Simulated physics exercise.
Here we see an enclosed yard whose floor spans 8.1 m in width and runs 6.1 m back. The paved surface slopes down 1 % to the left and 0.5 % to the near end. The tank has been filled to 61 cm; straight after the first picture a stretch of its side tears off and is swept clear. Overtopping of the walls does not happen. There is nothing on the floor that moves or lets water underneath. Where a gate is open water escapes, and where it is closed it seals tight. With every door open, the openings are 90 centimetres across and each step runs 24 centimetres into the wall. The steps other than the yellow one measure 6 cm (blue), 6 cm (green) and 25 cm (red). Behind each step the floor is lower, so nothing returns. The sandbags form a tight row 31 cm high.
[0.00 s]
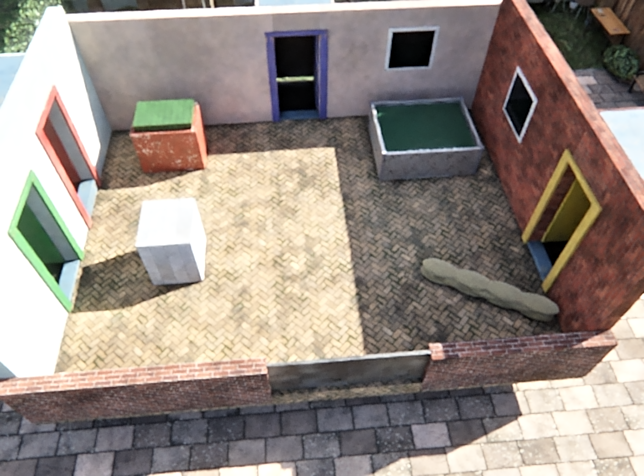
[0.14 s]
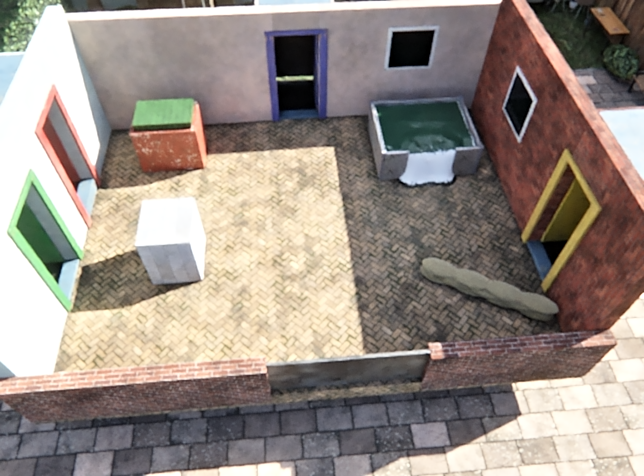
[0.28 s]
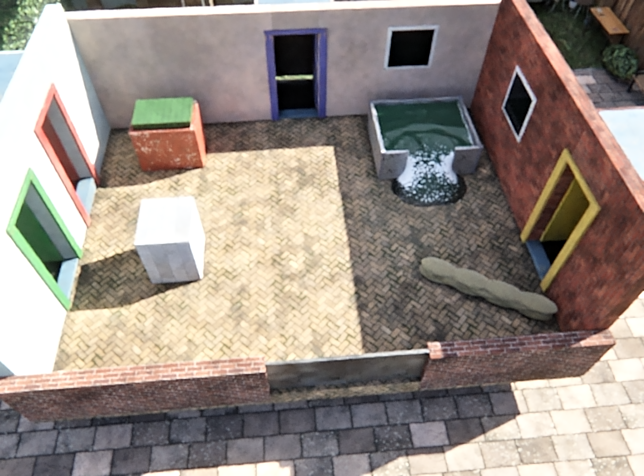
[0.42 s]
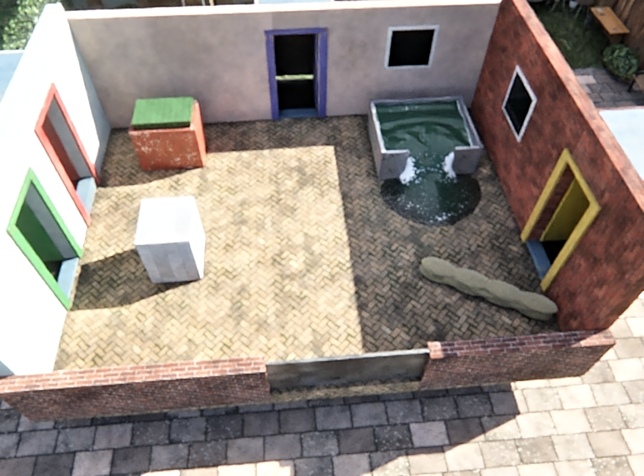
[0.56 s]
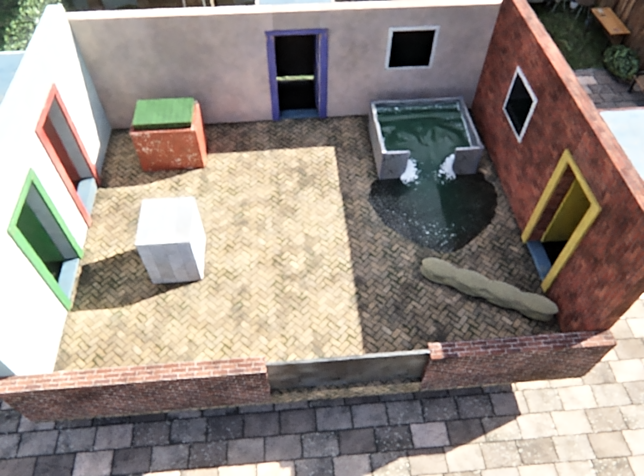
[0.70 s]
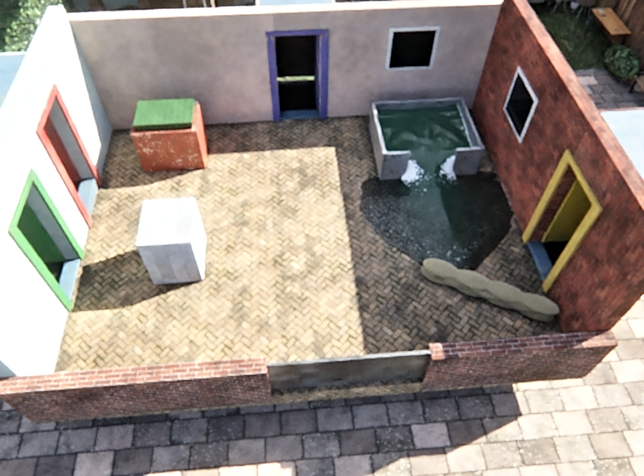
Walled yard with coloured door surrounds, water pouring from the broken front of a grey tank and spreading across brick paving.
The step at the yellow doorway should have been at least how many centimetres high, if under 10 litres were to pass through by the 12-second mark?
At least some 26 cm.
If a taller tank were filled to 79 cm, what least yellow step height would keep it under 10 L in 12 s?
Step height: Approx. 34 cm.
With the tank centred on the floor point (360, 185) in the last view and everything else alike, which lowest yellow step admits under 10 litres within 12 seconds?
It must be around 7.0 cm tall.
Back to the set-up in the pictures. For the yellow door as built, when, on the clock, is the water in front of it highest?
I'd say near 2.8 seconds.
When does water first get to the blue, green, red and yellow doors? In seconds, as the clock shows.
Times: Blue 9.0 s, green 5.0 s, red 6.5 s, yellow 1.1 s.
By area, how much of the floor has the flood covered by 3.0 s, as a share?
Around 35 per cent of the floor.
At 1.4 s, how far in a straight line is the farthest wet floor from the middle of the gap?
Reach: Approx. 3.8 m.
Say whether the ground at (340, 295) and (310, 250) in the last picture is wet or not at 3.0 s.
Note: Point one reached; point two reached.
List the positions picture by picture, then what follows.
Still water, 61 cm deep, in the tank at (424, 128); the yellow door at (556, 228) is dry, in the first frame.
The front is at (407, 185), 0.2 m from the gap at (428, 168); 0.2 m2 of floor is wet, 61 cm left at the back, in the second frame.
The front is at (421, 204), 0.8 m from the gap at (427, 168); 0.8 m2 of floor is wet, 61 cm left at the back, in the third frame.
The front is at (429, 223), 1.3 m from the gap at (428, 168); 1.7 m2 of floor is wet, 56 cm left at the back, in the fourth frame.
Water pours out at (428, 168) and has run 1.9 m, to (440, 248); about 5 cm deep outside, 52 cm at the back, in the fifth frame.
The front is at (459, 276), 2.5 m from the gap at (429, 168); 4.4 m2 of floor is wet, 52 cm left at the back; the yellow door at (556, 228), 2.8 m from the gap, is still 0.8 m from the nearest water, in the sixth frame.
After 1.4 s water covers 20 % of the floor, deepest (30 cm) near (430, 179); 11 cm at the yellow door, 0 litres in over its 8 cm step.
After 3.0 s water covers 35 % of the floor, deepest (22 cm) near (519, 298); 22 cm at the yellow door, 75 litres in over its 8 cm step.
After 12.0 s water covers 75 % of the floor, deepest (9 cm) near (48, 399); 3 cm at the yellow door, 165 litres in over its 8 cm step.
At the yellow door as built, the water arrived by 1.1 s and peaked near 23 cm at 2.8 s.
Run again over the same 12 s with other heights there, 17 litres in over 23 cm, 2 litres over 31.5 cm. The limit of 10 litres is kept from about 26 cm up.
